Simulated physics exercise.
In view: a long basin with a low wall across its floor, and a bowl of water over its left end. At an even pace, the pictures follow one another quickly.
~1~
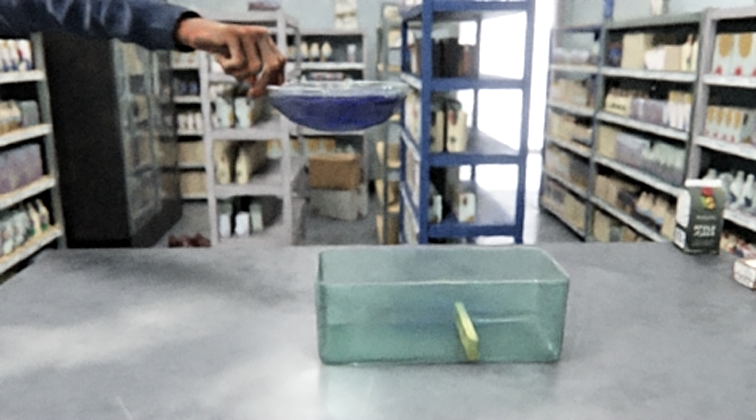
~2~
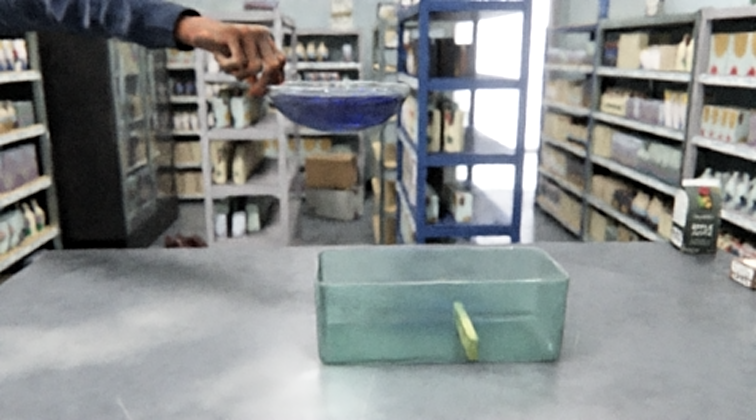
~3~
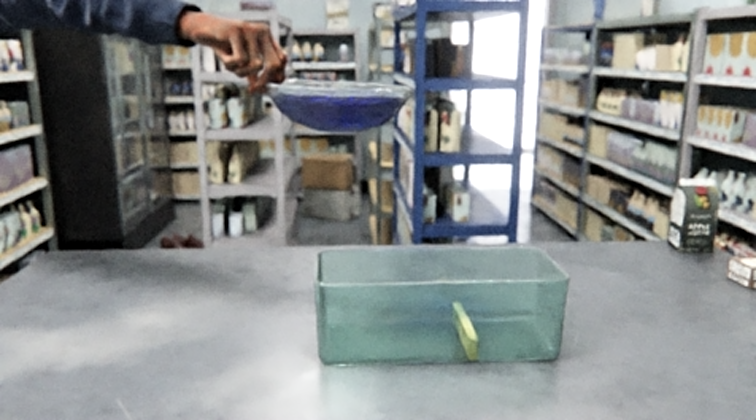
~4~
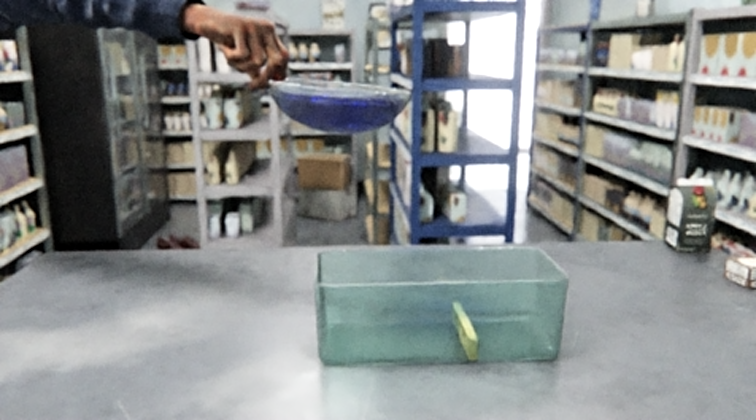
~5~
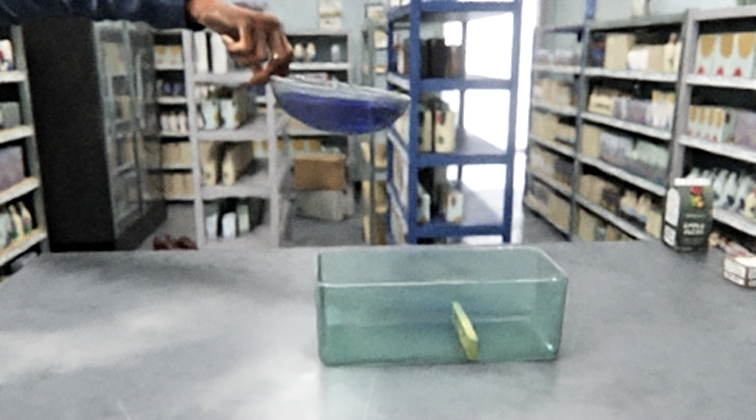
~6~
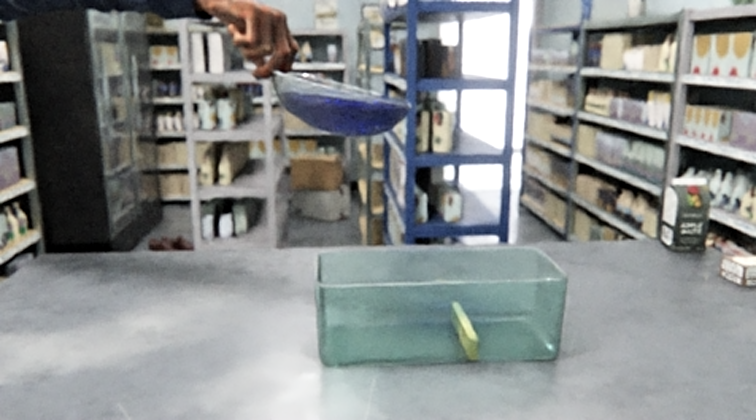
The clip shows a hand holding a shallow bowl of blue liquid above a clear greenish basin with a low yellow-green wall inside, on a grey table; the hand gradually tilts the bowl, its right edge dipping slightly lower.
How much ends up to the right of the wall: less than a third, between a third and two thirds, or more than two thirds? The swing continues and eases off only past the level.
Between a third and two thirds.
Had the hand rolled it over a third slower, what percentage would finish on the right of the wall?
Roughly 45 in a hundred.
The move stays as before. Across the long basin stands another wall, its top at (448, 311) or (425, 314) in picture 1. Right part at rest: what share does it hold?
About 65 per cent, then about 75 per cent.
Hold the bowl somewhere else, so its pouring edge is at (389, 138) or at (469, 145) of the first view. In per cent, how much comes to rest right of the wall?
About 20 % the first time, about 55 % the second.
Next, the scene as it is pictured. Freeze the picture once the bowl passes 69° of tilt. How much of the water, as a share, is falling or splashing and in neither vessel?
Estimated at 65 per cent or so.
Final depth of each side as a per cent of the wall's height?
On the left it's around 50 per cent; on the right, 70 per cent.
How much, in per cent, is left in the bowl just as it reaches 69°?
About 15 per cent.
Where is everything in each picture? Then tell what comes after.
In the first frame, tilt 0°; pouring edge (409, 86); surface from (272, 93) to (405, 93); the long basin's rim runs from (317, 268) to (556, 264); the wall's top is at (465, 321).
In the second frame, tilt 1°; pouring edge (409, 87); surface from (272, 93) to (404, 94).
In the third frame, tilt 2°; pouring edge (409, 90); surface from (272, 92) to (404, 95).
In the fourth frame, tilt 5°; pouring edge (409, 94); surface from (273, 91) to (405, 98).
In the fifth frame, tilt 10°; pouring edge (410, 100); surface from (275, 90) to (406, 100).
In the sixth frame, tilt 15°; pouring edge (410, 106); surface from (279, 89) to (409, 104); 1 per cent is over the edge.
A moment on, the bowl is tipped part way and 15 per cent is still to pour, 6 is left of the wall and 13 right of it.
Next, the bowl is tipped on its side and 0 per cent is still to pour, 44 is left of the wall and 45 right of it.
Then the bowl is tipped on its side and 0 per cent is still to pour, 48 is left of the wall and 44 right of it.
Later the bowl is tipped on its side and 0 per cent is still to pour, 49 is left of the wall and 44 right of it.
In the end 50 per cent lies left of the wall, 43 right of it and 7 outside.
